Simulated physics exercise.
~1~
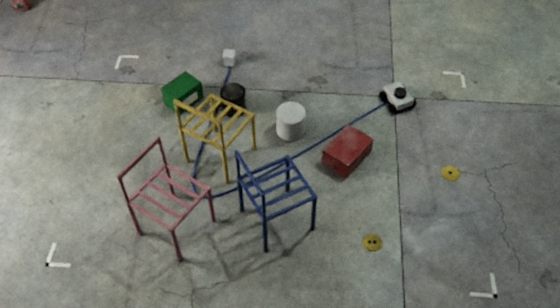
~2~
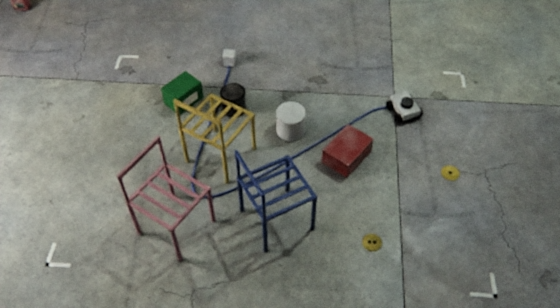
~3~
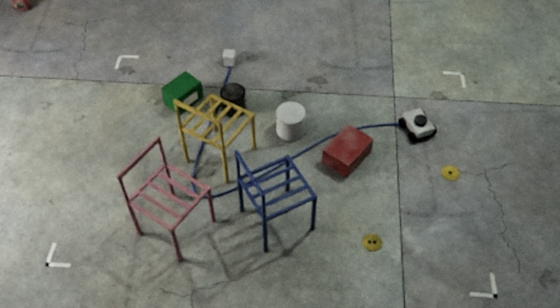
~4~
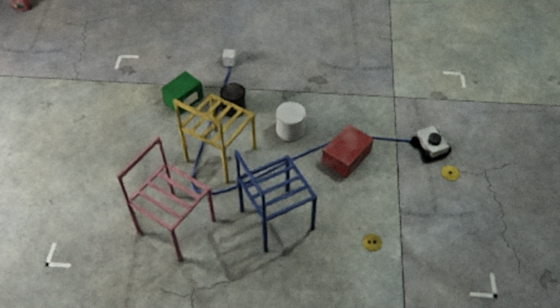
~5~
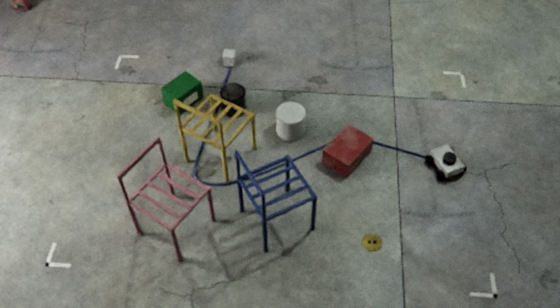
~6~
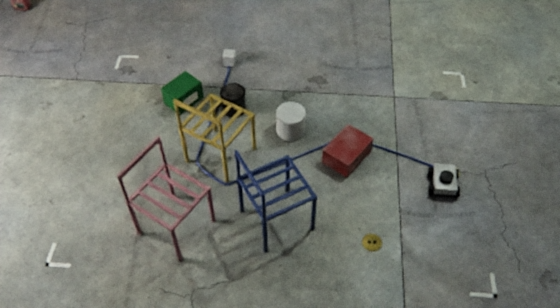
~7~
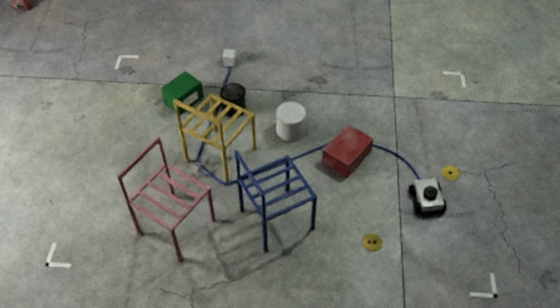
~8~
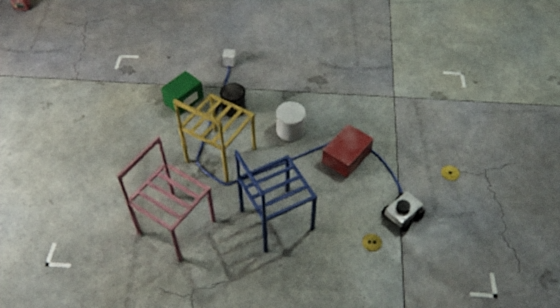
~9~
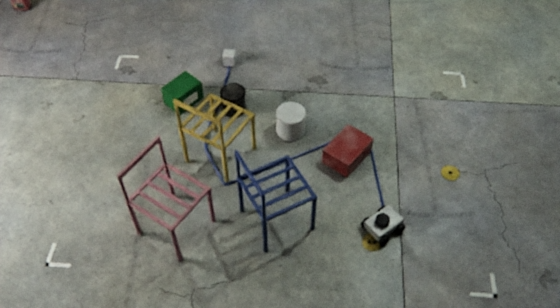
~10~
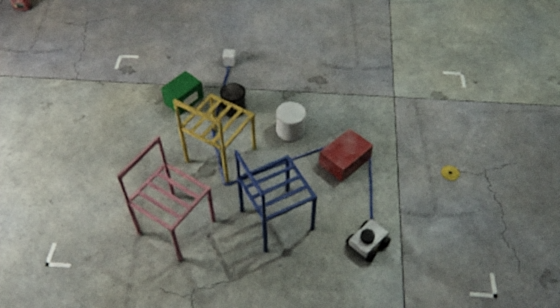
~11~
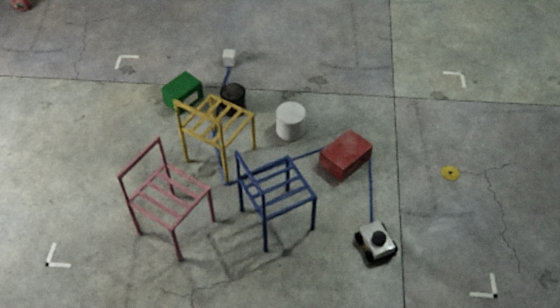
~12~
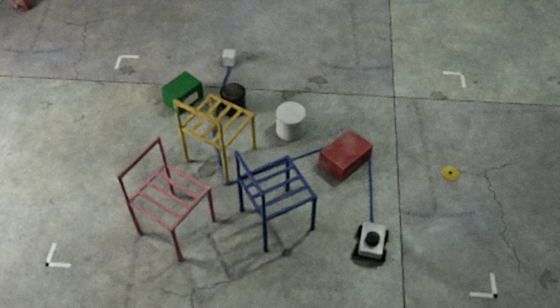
Small wheeled cart trailing a blue lead past chairs and a red crate, rolling right, then curving down-left and stopping below the crate.
